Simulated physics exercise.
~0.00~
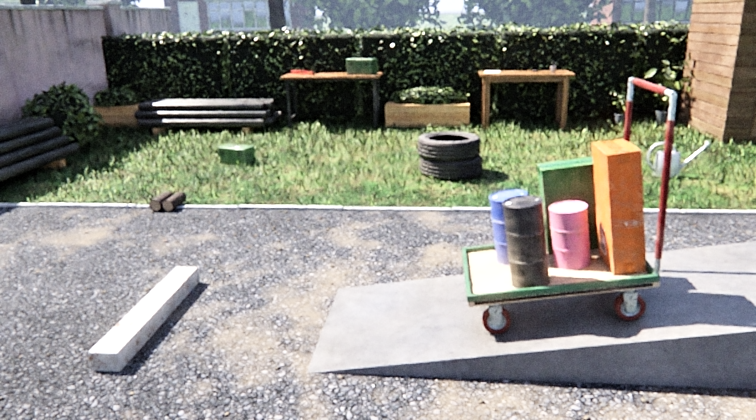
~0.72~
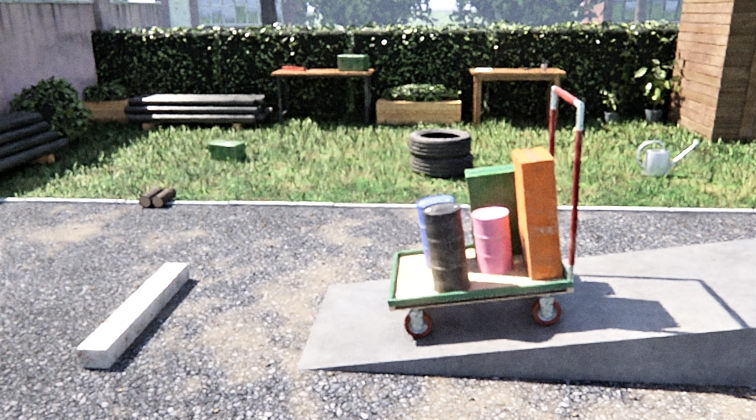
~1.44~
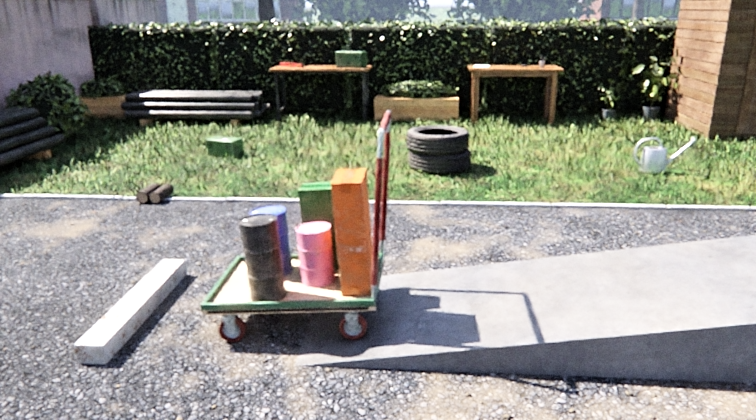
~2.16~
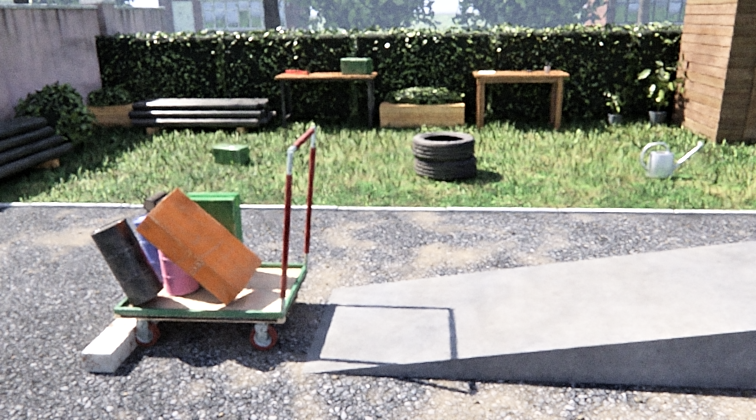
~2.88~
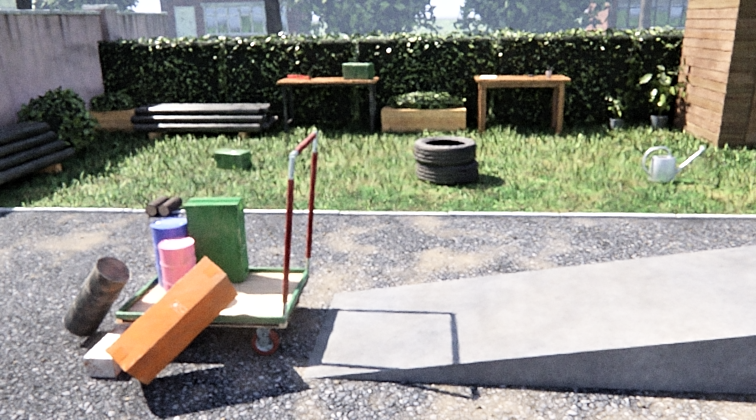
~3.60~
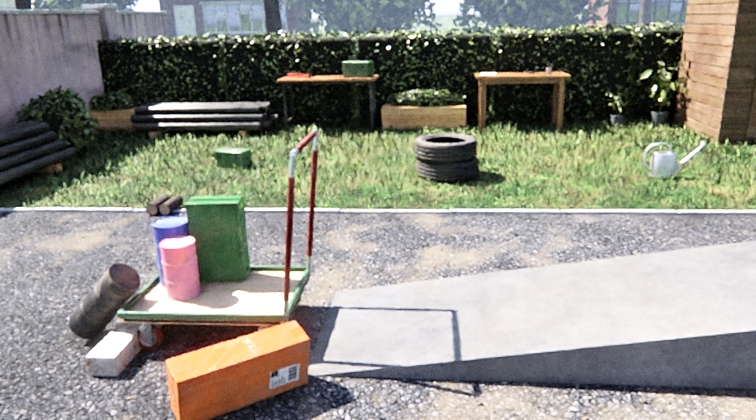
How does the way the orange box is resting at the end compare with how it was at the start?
At the start the orange box stands on the trolley, leaning slightly with the sloping deck. At the end it lies on its side on the ground in front of the trolley.
A flat trolley with a green rim and a red handle stands on a grey ramp in a yard, seen from the side by a slightly swaying camera. It carries black, blue and pink canisters, a green box and a tall orange box, with grass and a hedge behind. The trolley rolls left down the ramp and across the gravel to a pale kerb. There it stops, and the black canister and orange box tip and fall off. The orange box ends on its side in front, the black canister tipped by the kerb, while the others stay standing aboard.
